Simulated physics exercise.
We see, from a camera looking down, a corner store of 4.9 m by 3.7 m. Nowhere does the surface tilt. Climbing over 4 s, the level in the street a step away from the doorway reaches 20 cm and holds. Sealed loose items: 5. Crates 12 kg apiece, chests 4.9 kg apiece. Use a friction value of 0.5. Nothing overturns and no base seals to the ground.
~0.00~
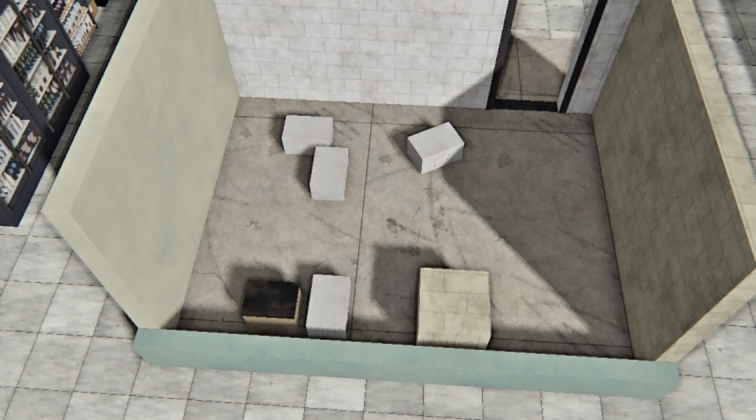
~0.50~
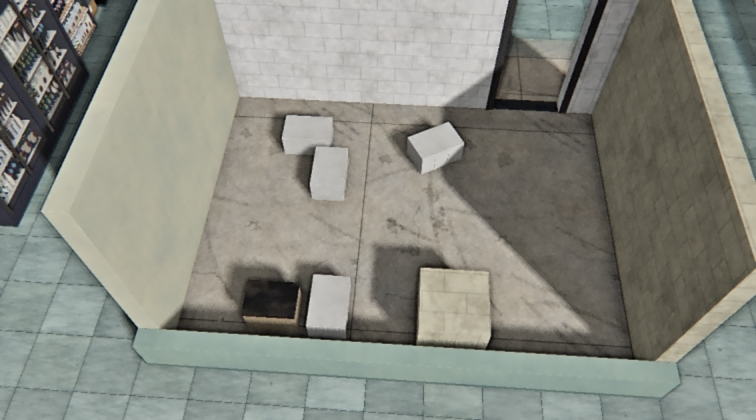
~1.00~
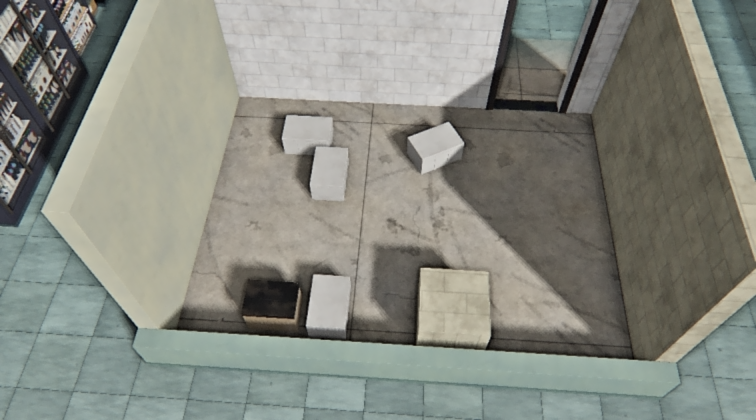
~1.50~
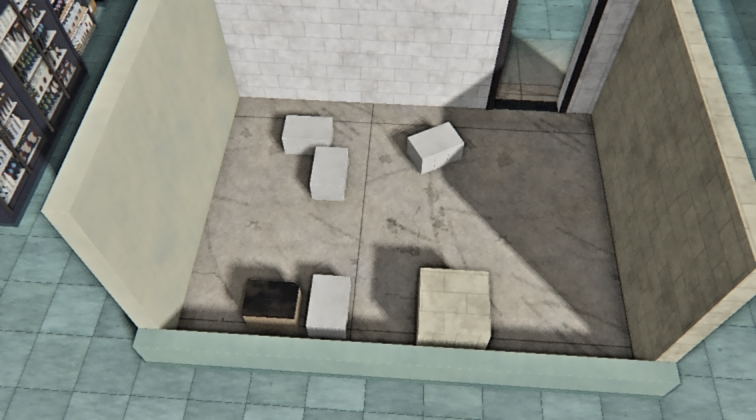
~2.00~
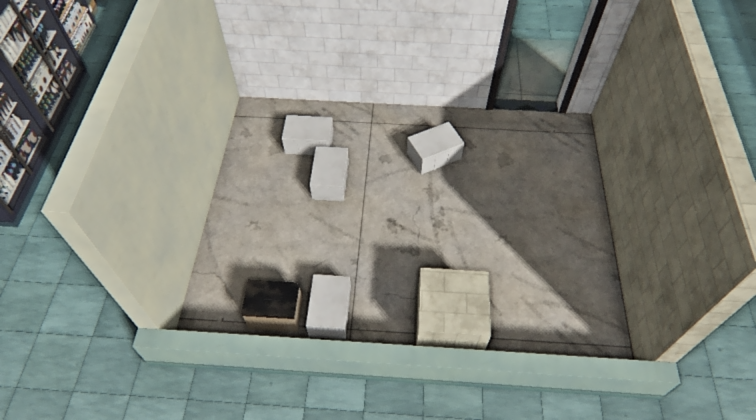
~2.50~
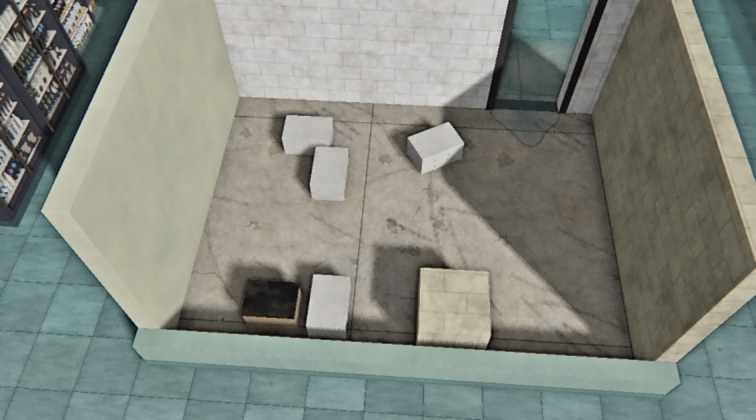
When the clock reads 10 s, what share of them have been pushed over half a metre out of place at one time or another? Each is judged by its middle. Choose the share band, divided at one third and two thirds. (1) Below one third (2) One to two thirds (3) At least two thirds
The answer is 1.
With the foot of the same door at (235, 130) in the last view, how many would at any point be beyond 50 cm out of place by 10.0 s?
3.
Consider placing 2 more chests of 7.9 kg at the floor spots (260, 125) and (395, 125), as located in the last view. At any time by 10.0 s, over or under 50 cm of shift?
In turn: Less, less.
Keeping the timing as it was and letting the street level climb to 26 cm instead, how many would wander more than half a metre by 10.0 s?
You'd get 2 in that case.
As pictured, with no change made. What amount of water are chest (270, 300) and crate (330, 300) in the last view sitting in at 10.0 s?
Around 3 cm and 5 cm.
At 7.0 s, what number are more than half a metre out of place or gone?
I get 0.
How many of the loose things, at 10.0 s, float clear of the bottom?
It comes to 0.
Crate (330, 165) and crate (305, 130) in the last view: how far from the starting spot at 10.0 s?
0 cm, 0 cm.
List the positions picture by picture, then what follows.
In the first picture, a crate at (436, 140) rests on the ground; a crate at (307, 128) rests on the ground; water covers 0.0 m2; 0 of 5 have shifted.
In the second picture, a crate at (436, 140) rests on the ground; a crate at (307, 128) rests on the ground; water covers 0.0 m2; 0 of 5 have shifted.
In the third picture, a crate at (436, 140) rests on the ground; a crate at (307, 128), on the bottom; 0.0 m2 under water; 0 of 5 have shifted.
In the fourth picture, a crate at (436, 140), on the bottom; a crate at (307, 128), on the bottom; 0.0 m2 under water; 0 of 5 have shifted.
In the fifth picture, a crate at (436, 140) rests on the ground; a crate at (307, 128), on the bottom; 0.0 m2 under water; 0 of 5 have shifted.
In the sixth picture, a crate at (436, 140) rests on the ground; a crate at (307, 128), on the bottom; water covers 0.4 m2; 0 of 5 have shifted.
After 3.5 s 0 of 5 are over 50 cm from their spots; 0 afloat.
After 4.5 s 0 of 5 are over 50 cm from their spots; 0 afloat.
After 7.0 s 0 of 5 are over 50 cm from their spots; 0 afloat.
After 10.0 s 0 of 5 are over 50 cm from their spots, and 0 have been at some point; 0 afloat.
